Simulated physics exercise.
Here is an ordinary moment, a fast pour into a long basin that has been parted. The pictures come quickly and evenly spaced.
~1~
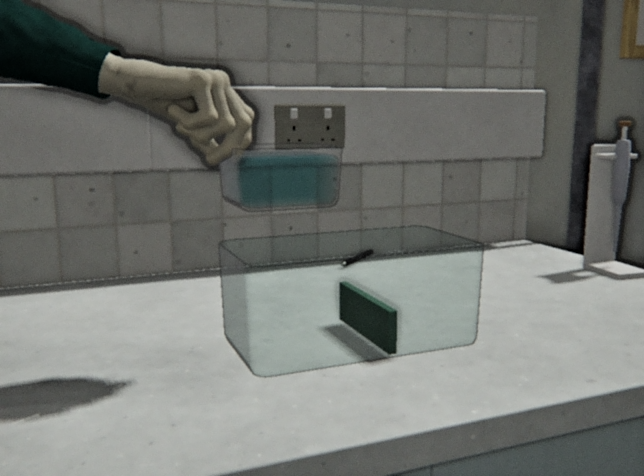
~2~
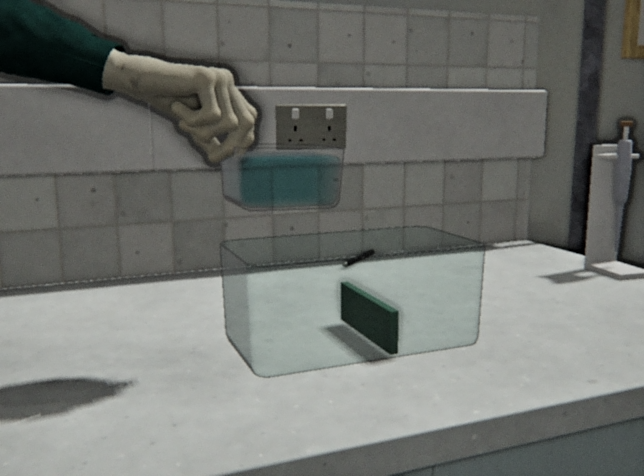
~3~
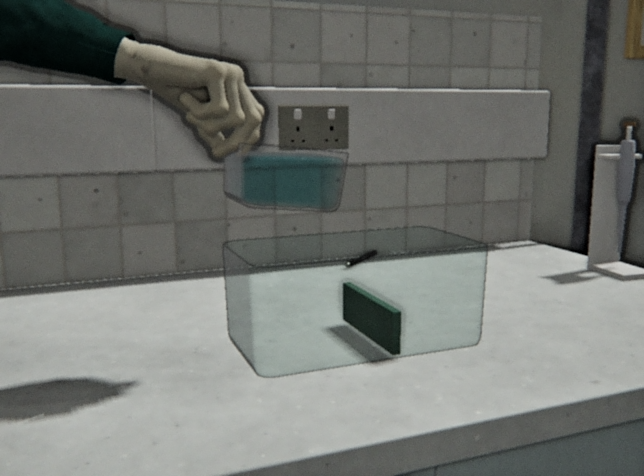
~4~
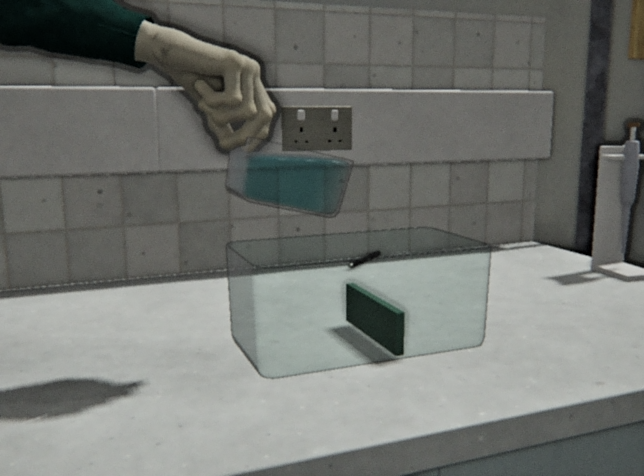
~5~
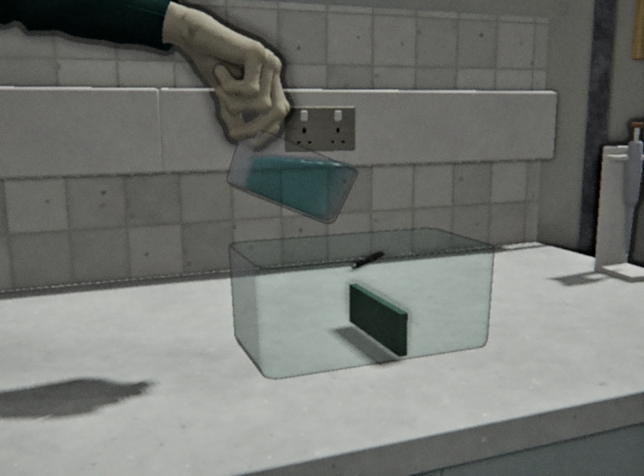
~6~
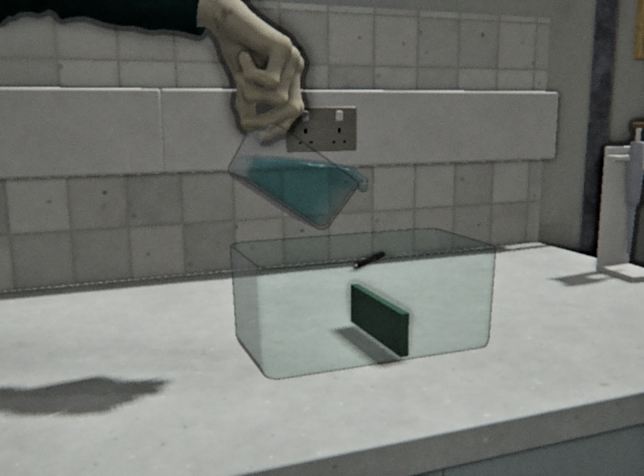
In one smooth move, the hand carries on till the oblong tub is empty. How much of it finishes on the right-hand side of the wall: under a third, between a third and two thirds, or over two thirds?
One third to two thirds.
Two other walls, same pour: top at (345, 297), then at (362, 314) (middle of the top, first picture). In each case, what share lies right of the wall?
My guess is some 75 percent the first time and some 50 percent the second.
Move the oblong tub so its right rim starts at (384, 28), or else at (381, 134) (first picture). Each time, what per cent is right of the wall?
80 % and 90 %.
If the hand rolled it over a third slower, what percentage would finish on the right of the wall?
It comes to some 60 in a hundred.
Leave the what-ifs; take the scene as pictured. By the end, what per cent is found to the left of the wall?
Roughly 55 %.
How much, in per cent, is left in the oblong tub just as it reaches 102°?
15 per cent, roughly.
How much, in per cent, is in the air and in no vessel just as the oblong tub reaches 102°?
Share in flight: Approx. 20 %.
A moment on, the oblong tub is tipped right over and 15 per cent is still to pour, 29 is left of the wall and 37 right of it.
Next, the oblong tub is tipped right over and 1 per cent is still to pour, 54 is left of the wall and 42 right of it.
Then the oblong tub is tipped right over and 0 per cent is still to pour, 57 is left of the wall and 41 right of it.
Later the oblong tub is tipped right over and 0 per cent is still to pour, 57 is left of the wall and 42 right of it.
Finally, 57 per cent lies left of the wall, 42 right of it and 2 outside.
